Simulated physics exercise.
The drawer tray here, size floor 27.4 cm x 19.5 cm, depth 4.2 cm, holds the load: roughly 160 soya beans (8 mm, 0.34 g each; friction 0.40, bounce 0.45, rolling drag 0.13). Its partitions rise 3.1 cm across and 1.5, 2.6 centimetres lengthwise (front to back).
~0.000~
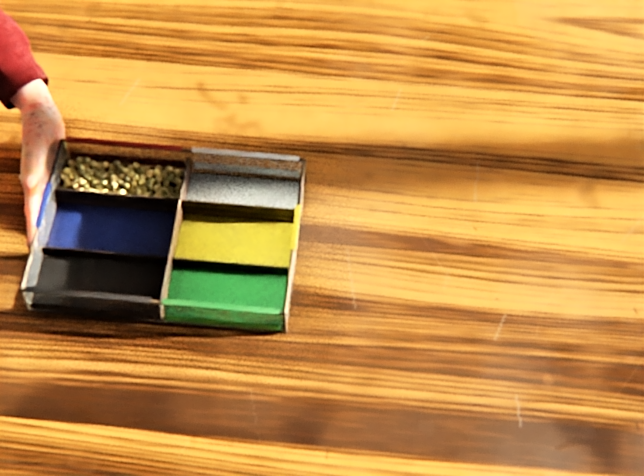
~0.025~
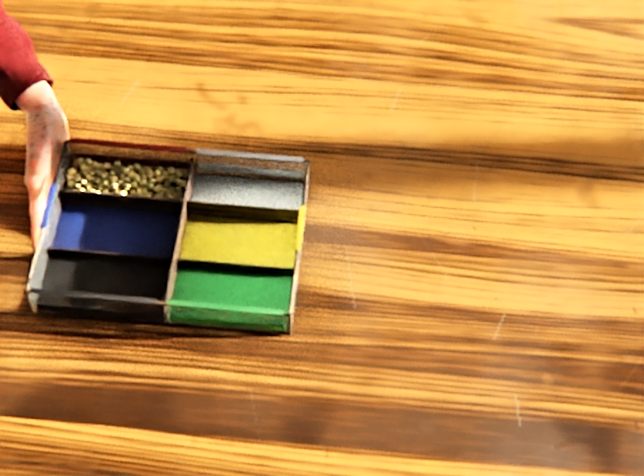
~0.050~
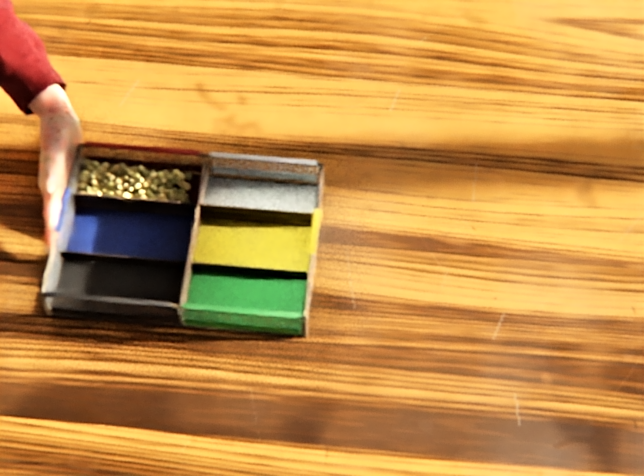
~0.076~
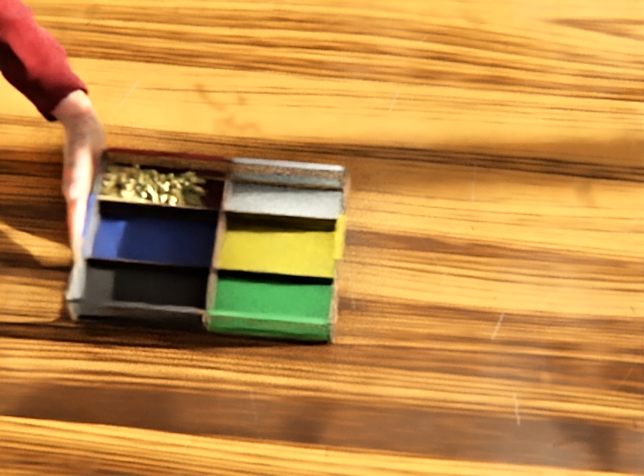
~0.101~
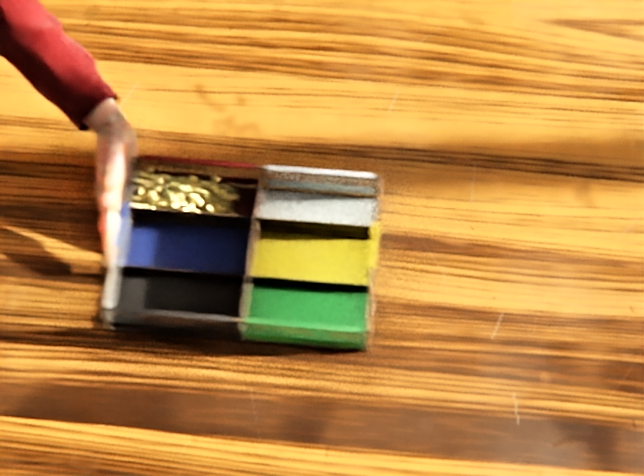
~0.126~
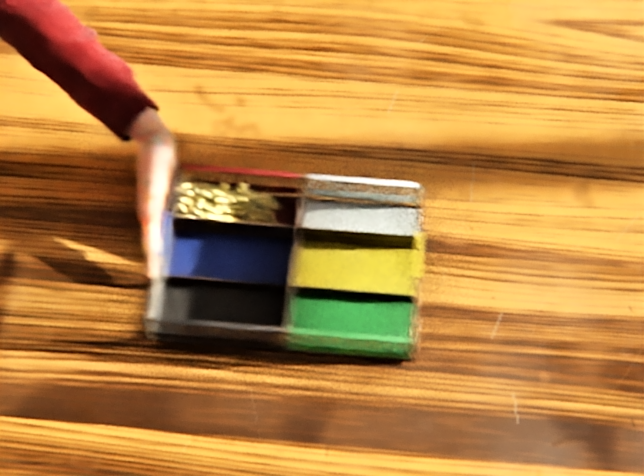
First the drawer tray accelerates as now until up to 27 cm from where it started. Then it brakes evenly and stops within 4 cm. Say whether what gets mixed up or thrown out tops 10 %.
Strays make up more than a tenth.
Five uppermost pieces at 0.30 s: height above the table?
About 15 cm above the table.
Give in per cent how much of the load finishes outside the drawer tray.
I'd put it at roughly 20 percent.
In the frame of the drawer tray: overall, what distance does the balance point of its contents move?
Measured shift: Approx. 4.5 cm, an estimate.
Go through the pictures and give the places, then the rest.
The first frame shows drawer tray at (153, 304); tilt 0 degrees; moved 0.0 cm; red 100 %.
The second frame shows drawer tray at (158, 305); tilt 0 degrees; moved 0.5 cm.
The third frame shows drawer tray at (173, 308); tilt 0 degrees; moved 2.2 cm.
The fourth frame shows drawer tray at (199, 314); tilt 0 degrees; moved 5.0 cm.
The fifth frame shows drawer tray at (235, 323); tilt 0 degrees; moved 8.8 cm.
The sixth frame shows drawer tray at (280, 333); tilt 0 degrees; moved 13.7 cm; red 100 %. Its speed is now 2.19 m/s.
After 0.19 s, tilt 0 degrees; red 100 %; 0 % away from where they began.
After 0.25 s, tilt 0 degrees; red 80 %, white 15 %, yellow 5 %; 20 % away from where they began.
Then, at 0.30 s, tilt 0 degrees; red 70 %, white 15 %, yellow 10 %, in the air 10 %; 30 % away from where they began.
After 0.35 s, tilt 0 degrees; red 65 %, white 10 %, yellow 5 %, in the air 20 %; 35 % away from where they began.
By 1.6 s all is still; red 65 %, white 10 %, yellow 5 %, outside 20 %; 35 % away from where they began.
